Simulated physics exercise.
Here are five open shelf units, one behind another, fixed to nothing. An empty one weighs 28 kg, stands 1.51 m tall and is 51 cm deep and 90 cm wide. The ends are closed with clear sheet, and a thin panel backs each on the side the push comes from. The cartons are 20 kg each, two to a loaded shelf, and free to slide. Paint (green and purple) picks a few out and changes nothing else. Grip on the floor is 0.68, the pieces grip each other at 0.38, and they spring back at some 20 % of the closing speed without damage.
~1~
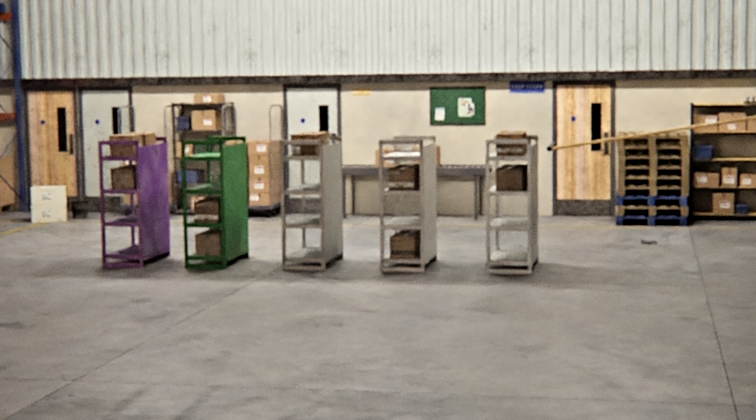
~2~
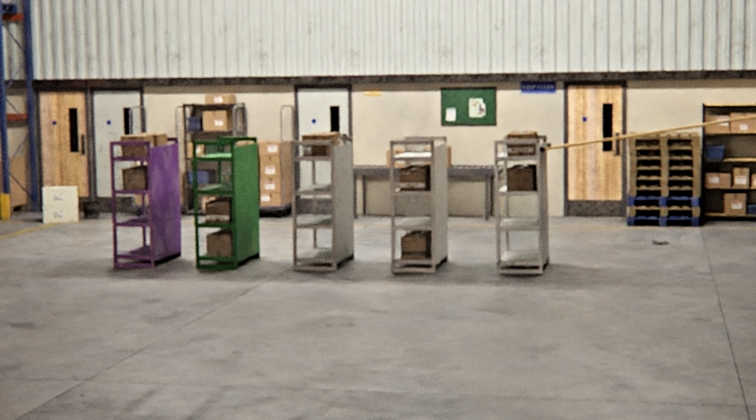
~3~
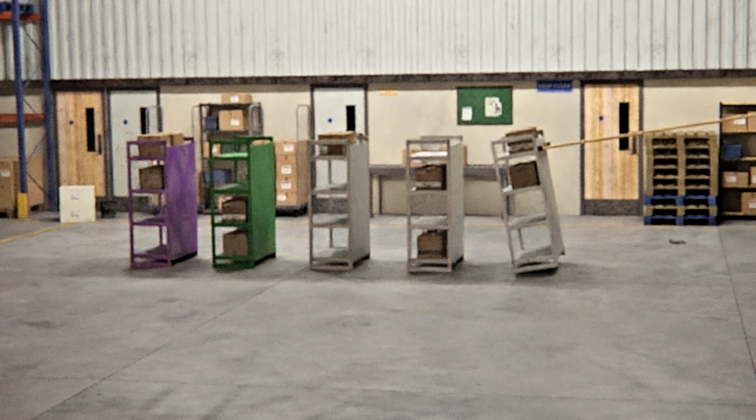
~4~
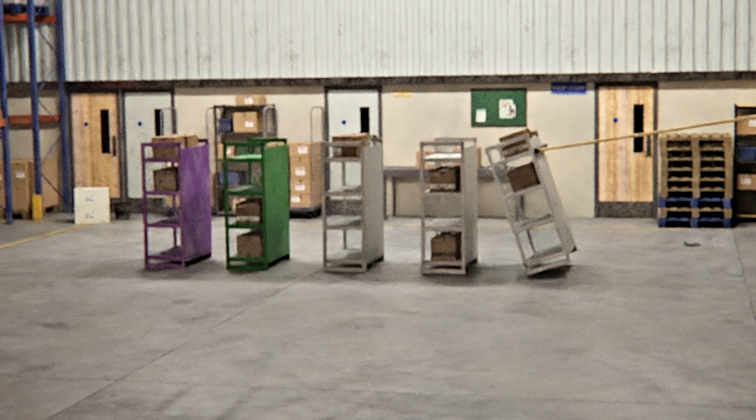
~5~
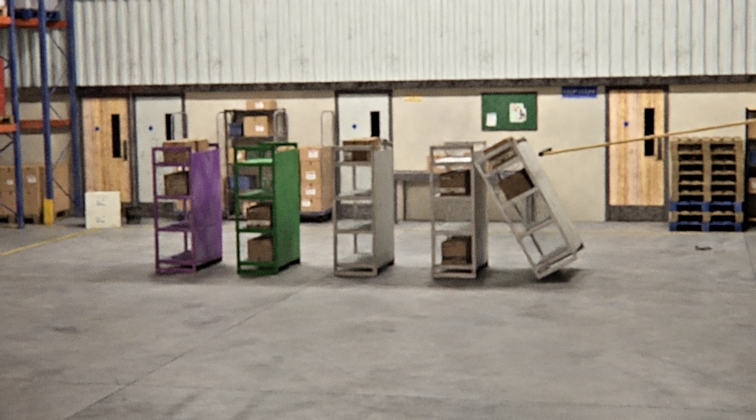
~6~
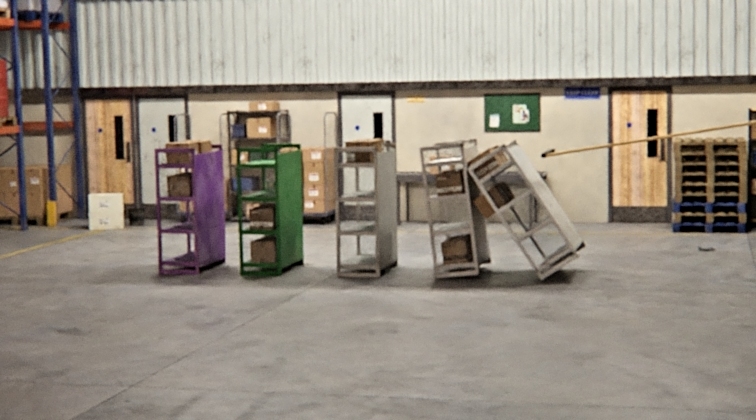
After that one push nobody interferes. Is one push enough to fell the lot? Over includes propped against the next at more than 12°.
Outcome: Yes, the whole lot goes.
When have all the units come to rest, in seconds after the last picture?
Near 4.0 s.
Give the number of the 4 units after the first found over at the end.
It comes to 4.
Then, 0.61 s later than the last frame, 4 cartons spilt or dropped; 1 of the 4 other units over.
Then, 1.43 s later than the last frame, 8 cartons spilt or dropped; 3 of the 4 other units over; green unit tilted 24°; purple unit tilted 4°.
Then, 2.61 s later than the last frame, 14 cartons spilt or dropped; 4 of the 4 other units over; purple unit tilted 74°; green unit tilted 55°.
When it is over, 14 cartons spilt or dropped; 4 of the 4 other units over; purple unit lying flat; green unit tilted 55°. Not one is left standing. In pixels of the last frame, middles, purple unit near (115, 247), green unit near (215, 216).
